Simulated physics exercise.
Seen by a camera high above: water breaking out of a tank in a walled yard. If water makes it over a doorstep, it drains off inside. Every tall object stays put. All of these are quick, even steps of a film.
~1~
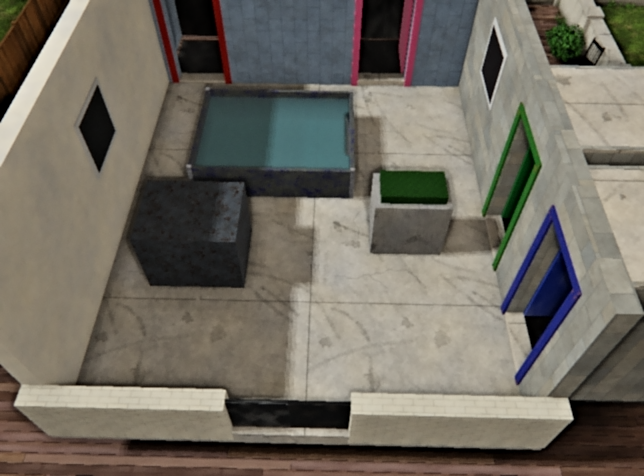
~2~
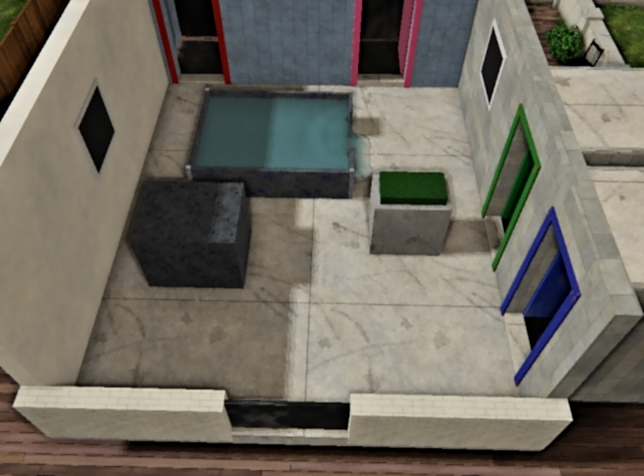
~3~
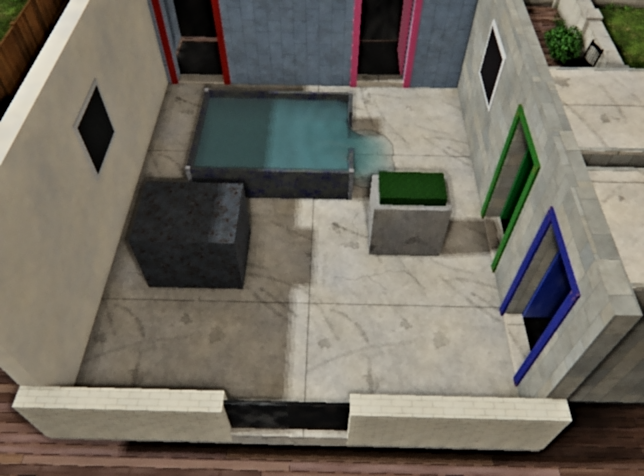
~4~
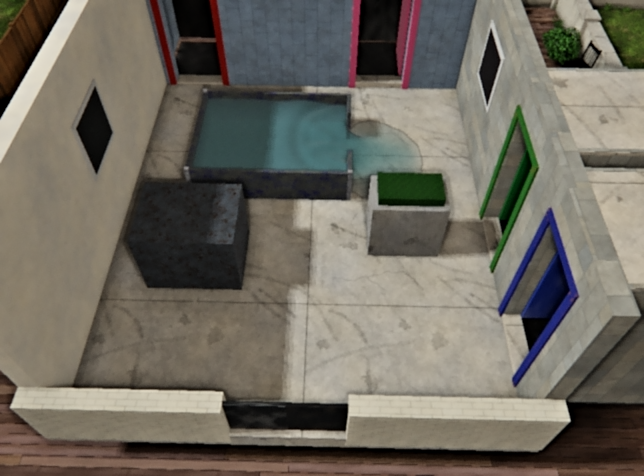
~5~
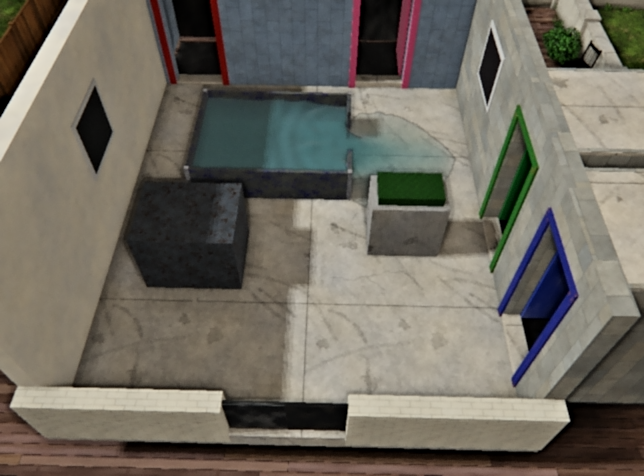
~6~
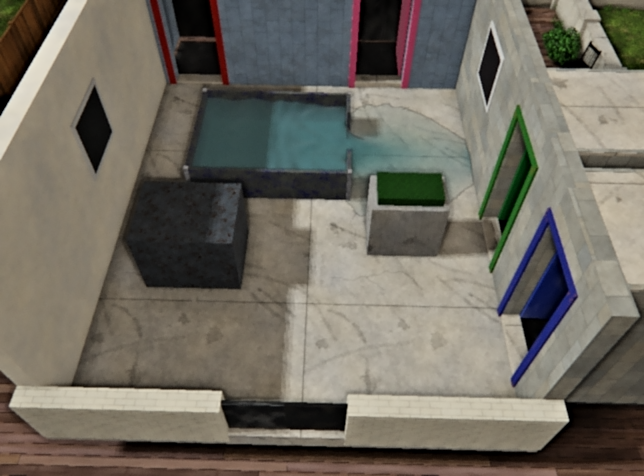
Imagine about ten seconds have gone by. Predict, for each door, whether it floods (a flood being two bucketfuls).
Prediction: The pink door stays unflooded; the blue door stays unflooded; the green door floods; the red door floods.
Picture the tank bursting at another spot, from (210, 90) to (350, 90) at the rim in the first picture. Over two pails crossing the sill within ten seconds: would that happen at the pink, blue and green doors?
Taking them in turn, the pink door crosses the line, the blue door comes up short, the green door comes up short.
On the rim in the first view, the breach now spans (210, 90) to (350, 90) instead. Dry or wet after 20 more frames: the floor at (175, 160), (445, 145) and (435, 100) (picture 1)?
Sequence: Wetted / wetted / wetted.
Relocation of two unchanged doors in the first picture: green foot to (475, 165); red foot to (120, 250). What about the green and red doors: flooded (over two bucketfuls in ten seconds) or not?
Green: Gets flooded; red: Does not flood.
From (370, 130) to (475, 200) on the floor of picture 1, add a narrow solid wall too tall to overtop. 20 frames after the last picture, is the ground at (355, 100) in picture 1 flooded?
My call for that point: Waterlogged.
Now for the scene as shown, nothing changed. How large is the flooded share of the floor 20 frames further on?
Estimate: Some 40 in a hundred.
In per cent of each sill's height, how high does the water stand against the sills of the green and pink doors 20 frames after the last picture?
Respectively about 160 and 90 per cent.
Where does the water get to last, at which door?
It is the one in red.
A moment on, water covers 20 % of the floor; the pink door not reached, the blue door not reached, the green door wet at the sill, nothing in, the red door not reached.
Next, water covers 25 % of the floor; the pink door wet at the sill, nothing in, the blue door wet at the sill, nothing in, the green door under two buckets in, the red door not reached.
Then, water covers 40 % of the floor; the pink door wet at the sill, nothing in, the blue door wet at the sill, nothing in, the green door over two buckets in, the red door not reached.
Later, water covers 70 % of the floor; the pink door wet at the sill, nothing in, the blue door wet at the sill, nothing in, the green door over two buckets in, the red door under two buckets in.
In the end, water covers 95 % of the floor; the pink door under two buckets in, the blue door under two buckets in, the green door over two buckets in, the red door over two buckets in.
